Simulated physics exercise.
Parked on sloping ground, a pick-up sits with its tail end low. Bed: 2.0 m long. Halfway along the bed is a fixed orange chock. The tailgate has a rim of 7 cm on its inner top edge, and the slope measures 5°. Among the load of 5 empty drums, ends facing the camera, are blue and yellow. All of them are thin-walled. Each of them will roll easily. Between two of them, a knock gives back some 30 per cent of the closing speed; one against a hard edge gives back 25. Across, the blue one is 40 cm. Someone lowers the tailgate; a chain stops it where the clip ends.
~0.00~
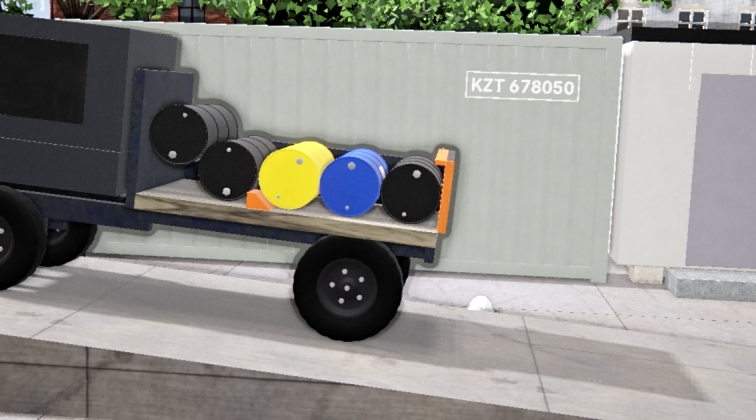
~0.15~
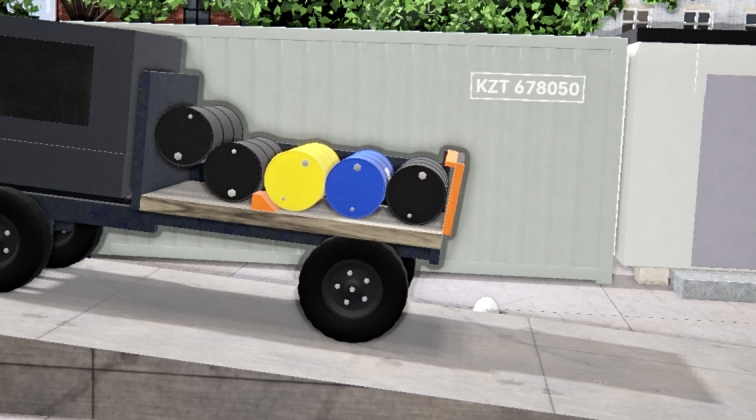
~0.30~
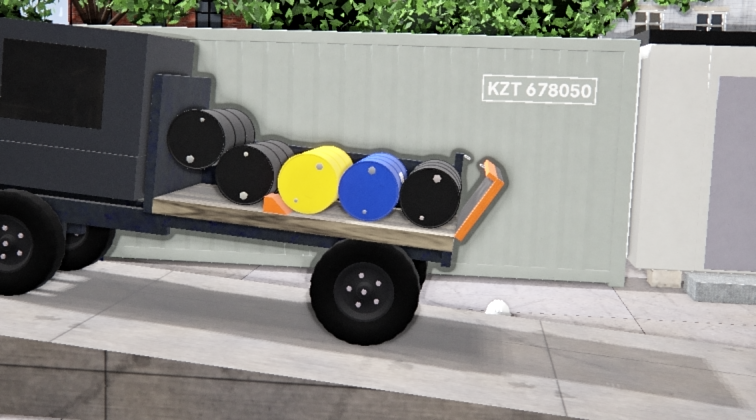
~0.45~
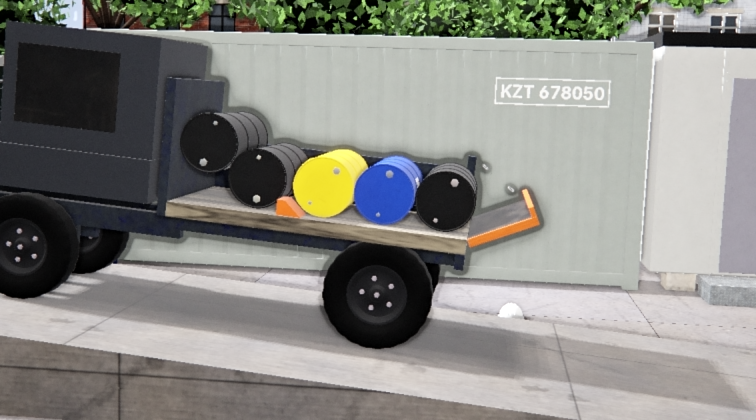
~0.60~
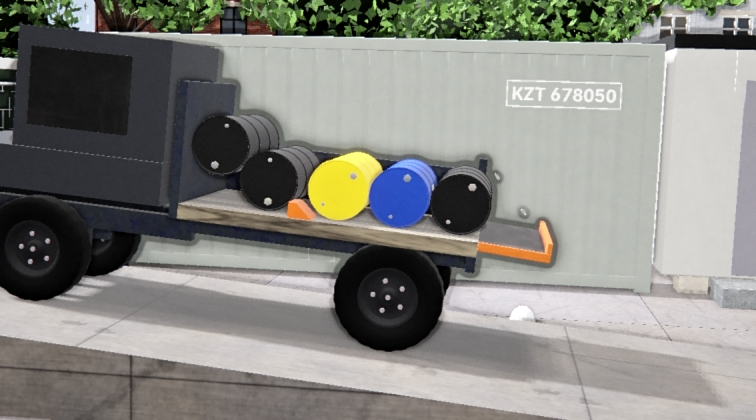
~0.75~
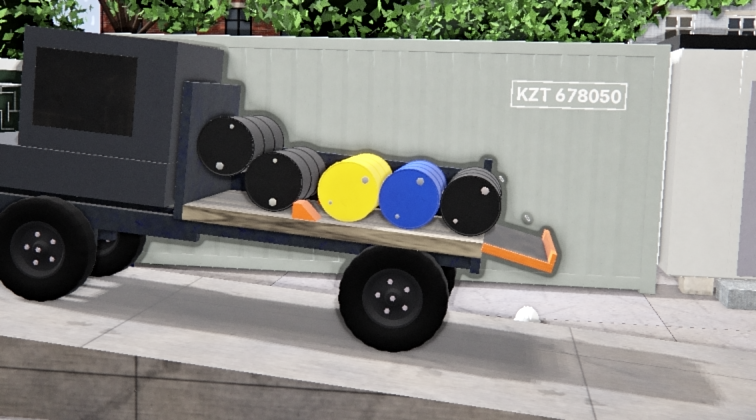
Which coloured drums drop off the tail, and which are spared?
Looking at it, blue slips free and yellow slips free.
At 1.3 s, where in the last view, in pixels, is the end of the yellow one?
That would be about (375, 195) in pixels.
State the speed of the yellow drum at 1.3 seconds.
Its speed is roughly 0.4 m/s.
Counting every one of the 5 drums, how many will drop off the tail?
The number is exactly 3.
By 1.3 s, blue is on the bed, 35 cm short of the hinge, rolling right; yellow is on the bed, 75 cm short of the hinge, rolling right; 0 of 5 are out.
By 1.9 s, blue is on the bed, 5 cm short of the hinge, rolling right; yellow is on the bed, 40 cm short of the hinge, rolling right; 0 of 5 are out.
By 2.6 s, blue is on the gate, 50 cm past the hinge, rolling right; yellow is on the gate, 10 cm past the hinge, rolling right; 1 of 5 is out.
By 3.3 s, blue is out on the ground; yellow is dropping off the gate; 3 of 5 are out.
Finally (5.3 s), blue is out on the ground; yellow is out on the ground; 3 of 5 are out.
